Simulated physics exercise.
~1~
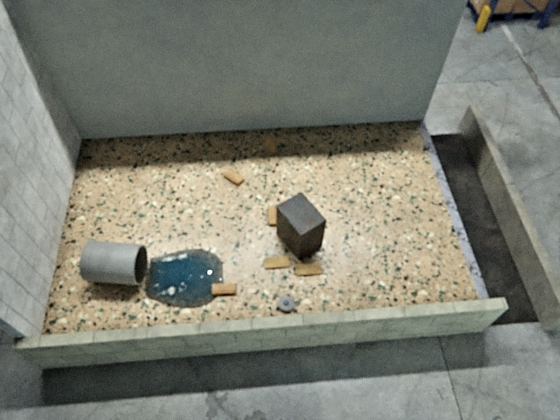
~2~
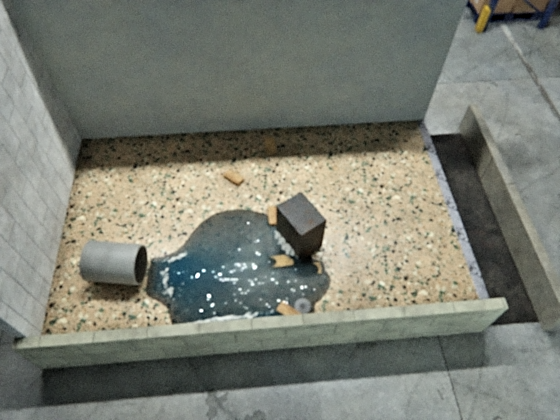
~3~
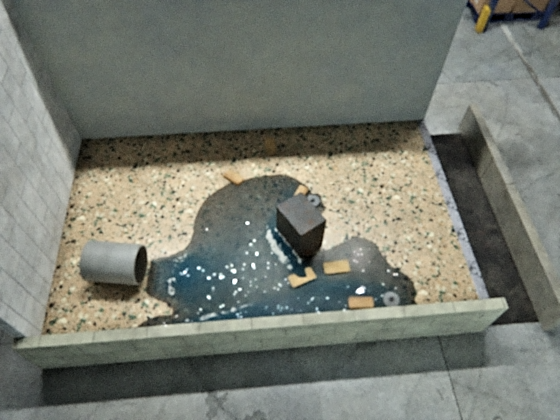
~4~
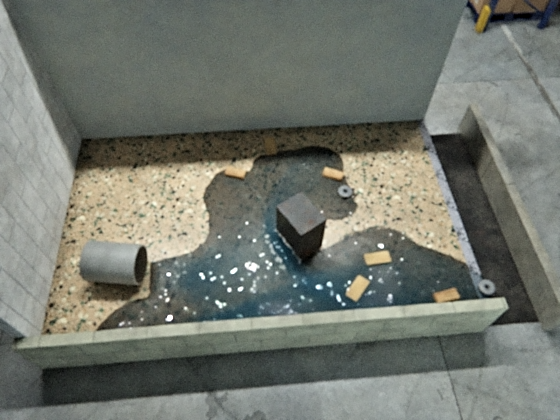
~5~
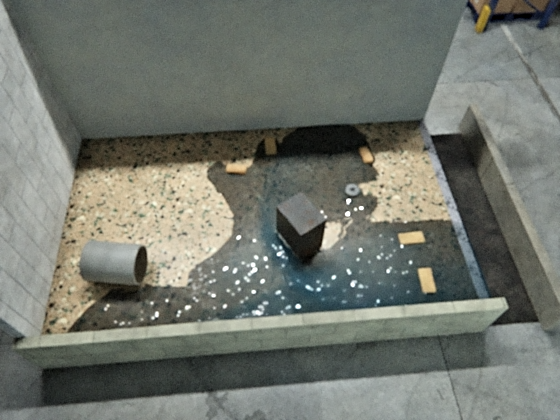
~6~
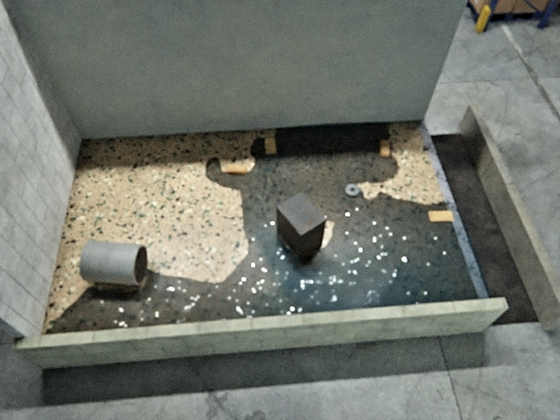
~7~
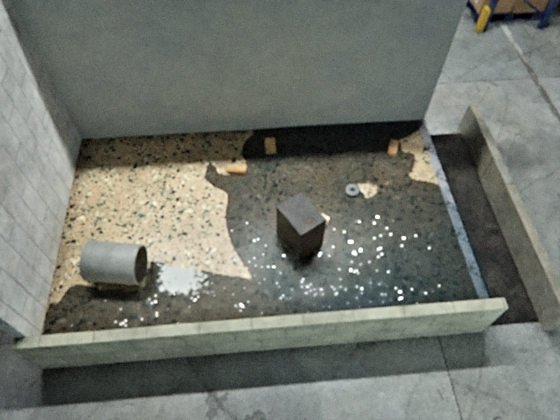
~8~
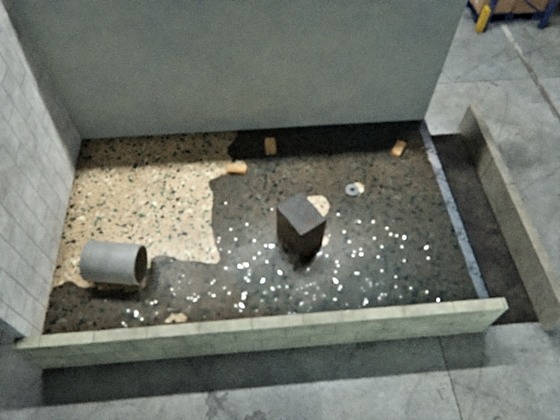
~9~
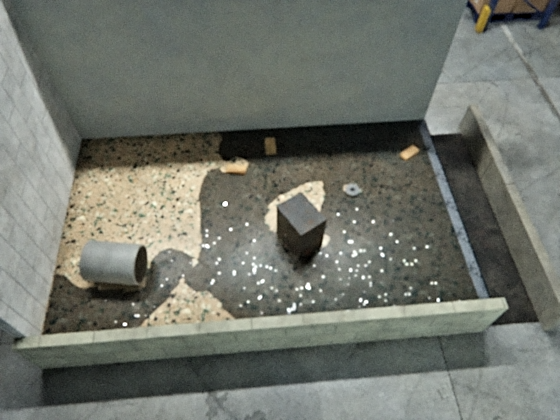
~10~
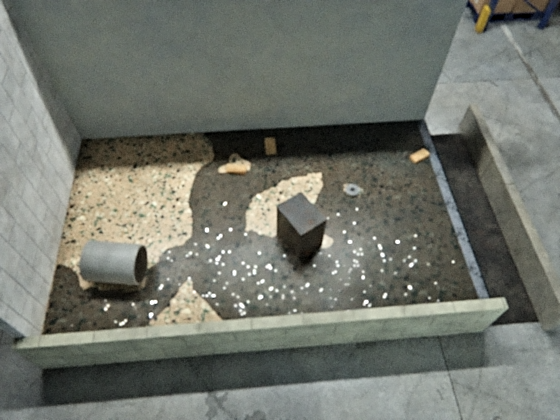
Dark water spilled from a grey pipe across a speckled floor and around a dark block, carrying small wooden pieces and grey rings rightward until several vanished, then its flow thinned, leaving a few pieces near the back and pale dry patches.
